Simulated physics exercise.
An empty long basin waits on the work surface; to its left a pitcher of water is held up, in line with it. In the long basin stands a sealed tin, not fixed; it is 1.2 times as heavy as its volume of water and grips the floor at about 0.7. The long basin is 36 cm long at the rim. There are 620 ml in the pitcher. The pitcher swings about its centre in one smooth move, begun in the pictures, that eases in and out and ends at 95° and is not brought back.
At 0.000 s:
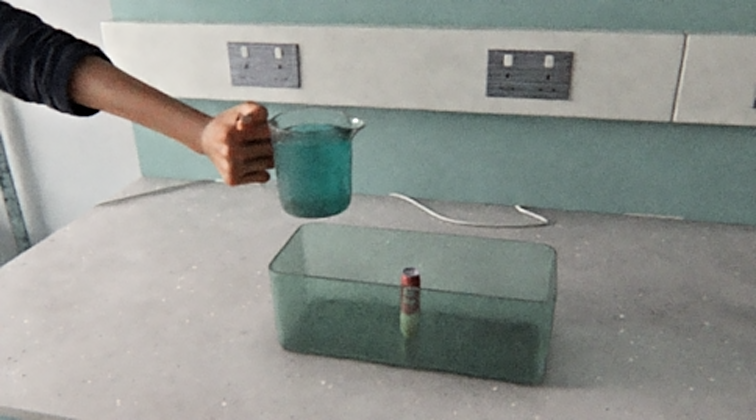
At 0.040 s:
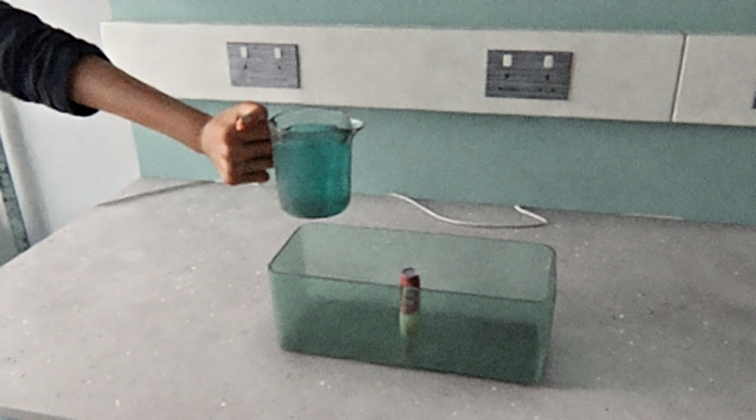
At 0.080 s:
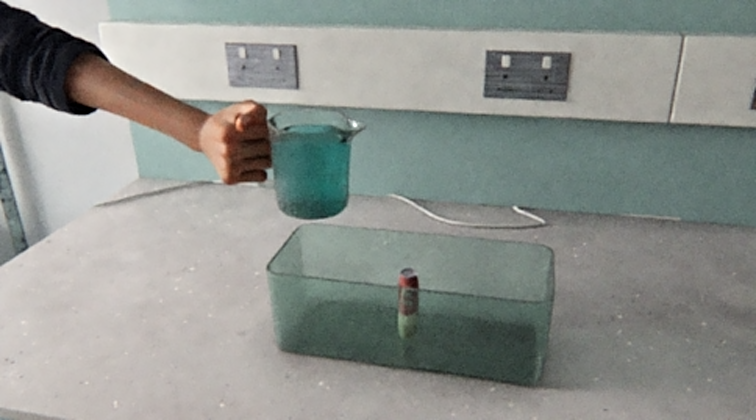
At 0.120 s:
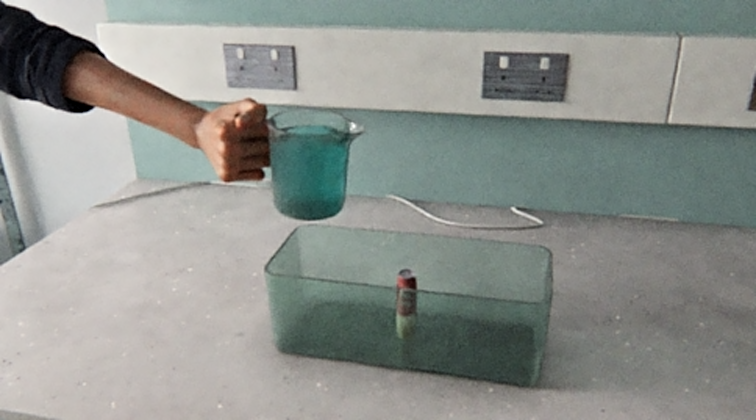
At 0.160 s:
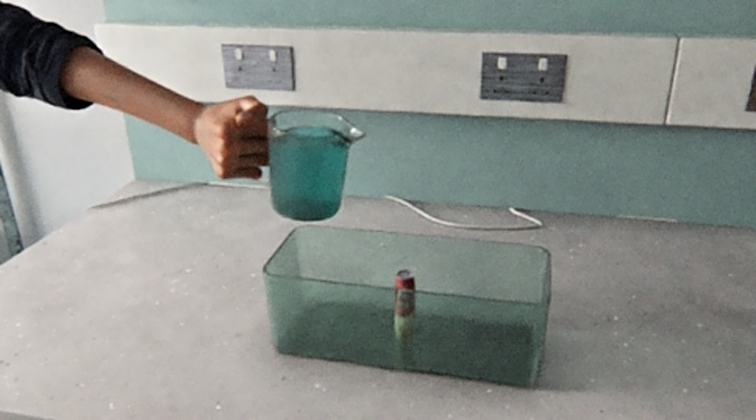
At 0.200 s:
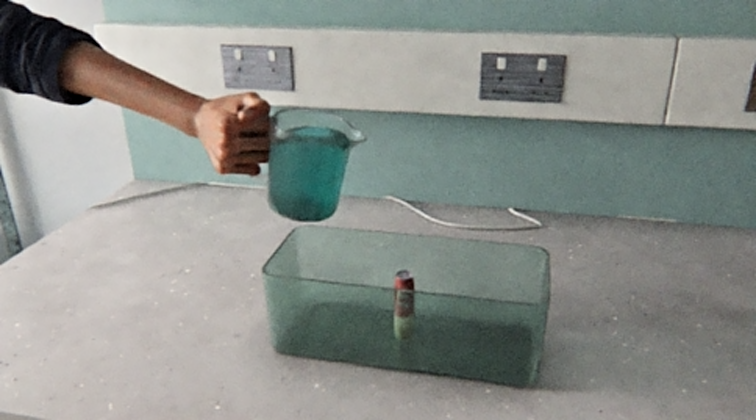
A hand held a pitcher of blue-green water above a long basin on the work surface, with a small tin standing in it, then tilted the pitcher slightly to the right.
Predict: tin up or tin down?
It goes over.
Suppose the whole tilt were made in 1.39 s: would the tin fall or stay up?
The tin goes over.
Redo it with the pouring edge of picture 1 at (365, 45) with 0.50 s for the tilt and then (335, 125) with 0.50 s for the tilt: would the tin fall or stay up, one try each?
First it keeps standing; then it goes over.
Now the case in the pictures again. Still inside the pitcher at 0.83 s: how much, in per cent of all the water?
About 34 per cent.
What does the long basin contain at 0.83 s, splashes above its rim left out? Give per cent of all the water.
About 48 per cent.
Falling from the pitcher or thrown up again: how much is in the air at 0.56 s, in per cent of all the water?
About 14 per cent.
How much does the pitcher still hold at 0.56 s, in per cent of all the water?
Near 82 in a hundred.
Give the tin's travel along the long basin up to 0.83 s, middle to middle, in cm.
About 0 cm.
Then, 0.56 s in, the tilt is 65° and 81 per cent is still to pour; the tin stands where it began.
Then, 0.83 s in, the tilt is 93° and 34 per cent is still to pour; the tin stands where it began.
Then, 1.11 s in, the tilt is 95° and 8 per cent is still to pour; the tin leans 30°.
Then, 1.41 s in, the tilt is 95° and 2 per cent is still to pour; the tin lies on its side.
Finally, the tin lies on its side.
